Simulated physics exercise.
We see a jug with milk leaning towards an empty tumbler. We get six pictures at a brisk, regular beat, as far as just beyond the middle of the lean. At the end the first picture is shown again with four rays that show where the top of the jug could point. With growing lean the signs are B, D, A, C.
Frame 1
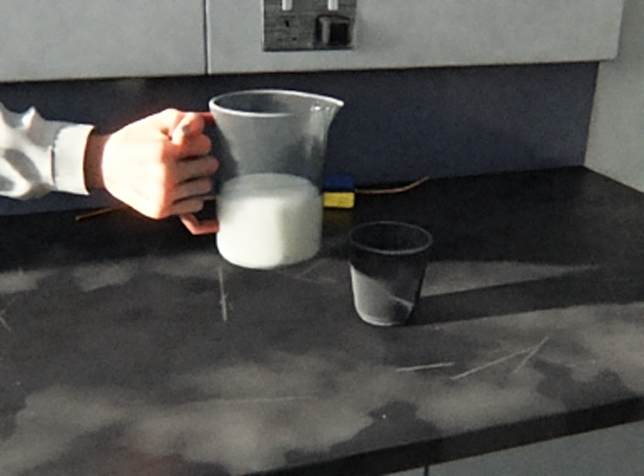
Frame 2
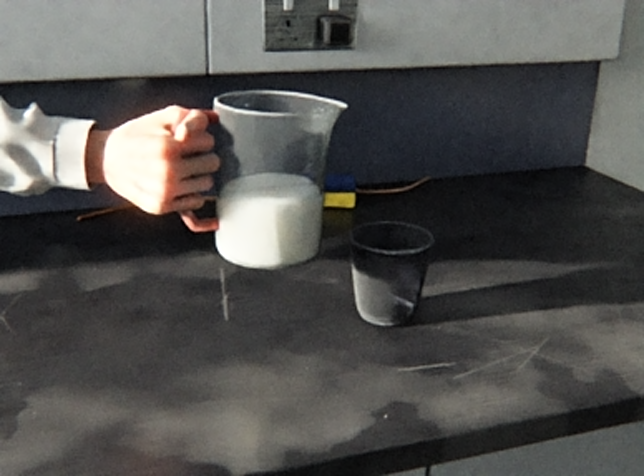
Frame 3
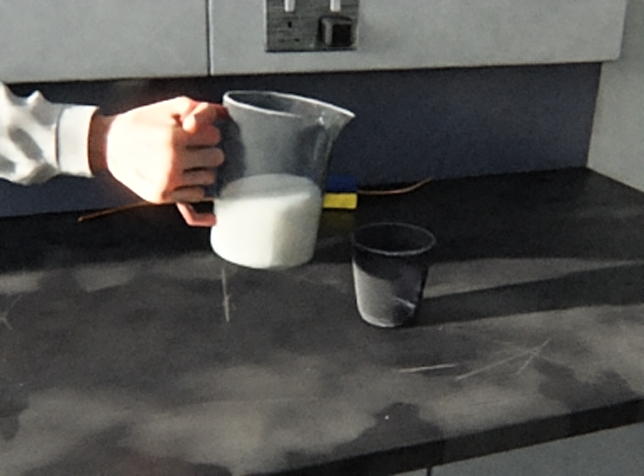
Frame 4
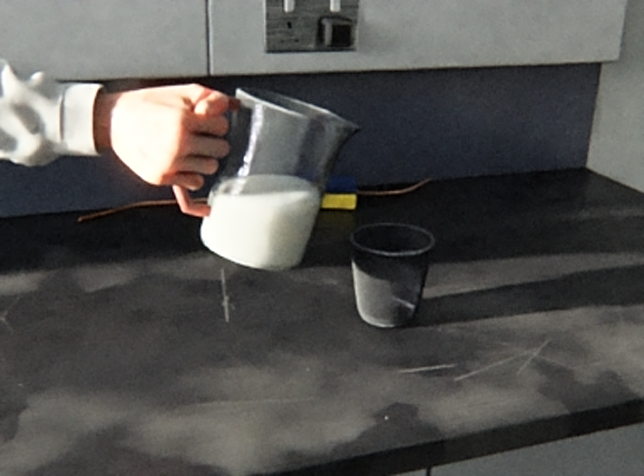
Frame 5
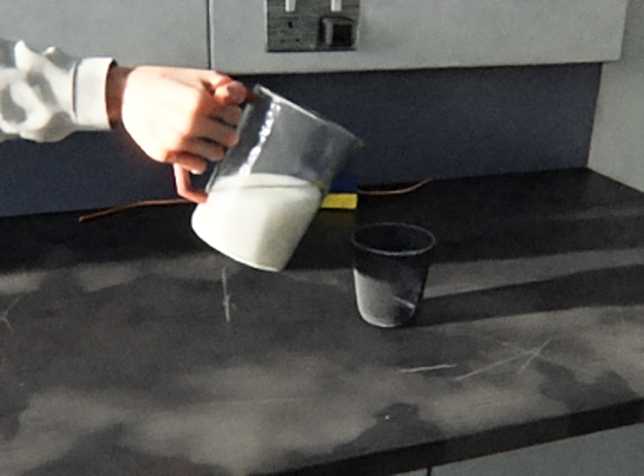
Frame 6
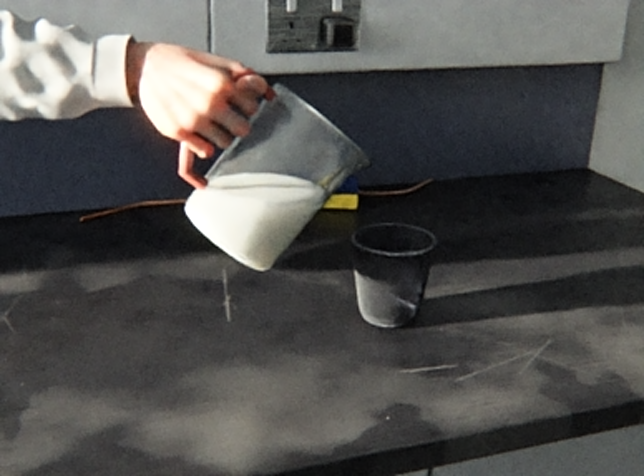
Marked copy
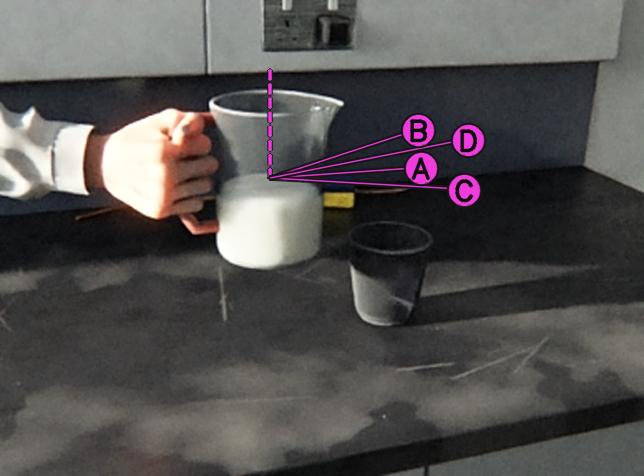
A dark, scratched worktop below pale panels with a metal socket is seen from the front and slightly above, in a still view. At left, a hand in a white sleeve grips a clear jug part-filled with white milk, with an empty dark tumbler to its right and a yellow-and-blue object behind. The hand steadily tilts the jug rightward, lowering its lip towards the tumbler, while the milk shifts inside and none leaves.
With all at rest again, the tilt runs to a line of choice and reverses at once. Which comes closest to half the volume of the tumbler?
The best mark is B.
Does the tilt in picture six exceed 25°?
Yes.
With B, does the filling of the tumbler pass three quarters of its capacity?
No, less.
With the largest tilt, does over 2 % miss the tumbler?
Yes, it does.
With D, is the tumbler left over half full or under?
Over half.
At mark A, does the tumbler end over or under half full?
Over.
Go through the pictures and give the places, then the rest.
Upright, lip at (340, 102); rim of the tumbler round (390, 236); nothing has left yet.
Tipped about 2°, lip at (343, 105); nothing has left yet.
Tipped about 8°, lip at (351, 113); nothing has left yet.
Tipped about 17°, lip at (358, 127); nothing has left yet.
Tipped about 28°, lip at (365, 144); nothing has left yet.
Tipped about 40°, lip at (369, 164); nothing has left yet.
On the marked copy, A at (404, 168); B at (402, 134); C at (447, 188); D at (451, 142).
With A, the tumbler ends with about 84 % of what it can hold; 12 % of the milk is spilt.
With B, the tumbler ends with about 53 % of what it can hold.
With C, the tumbler ends with about 62 % of what it can hold; 41 % of the milk is spilt.
With D, the tumbler ends with about 74 % of what it can hold; 3 % of the milk is spilt.
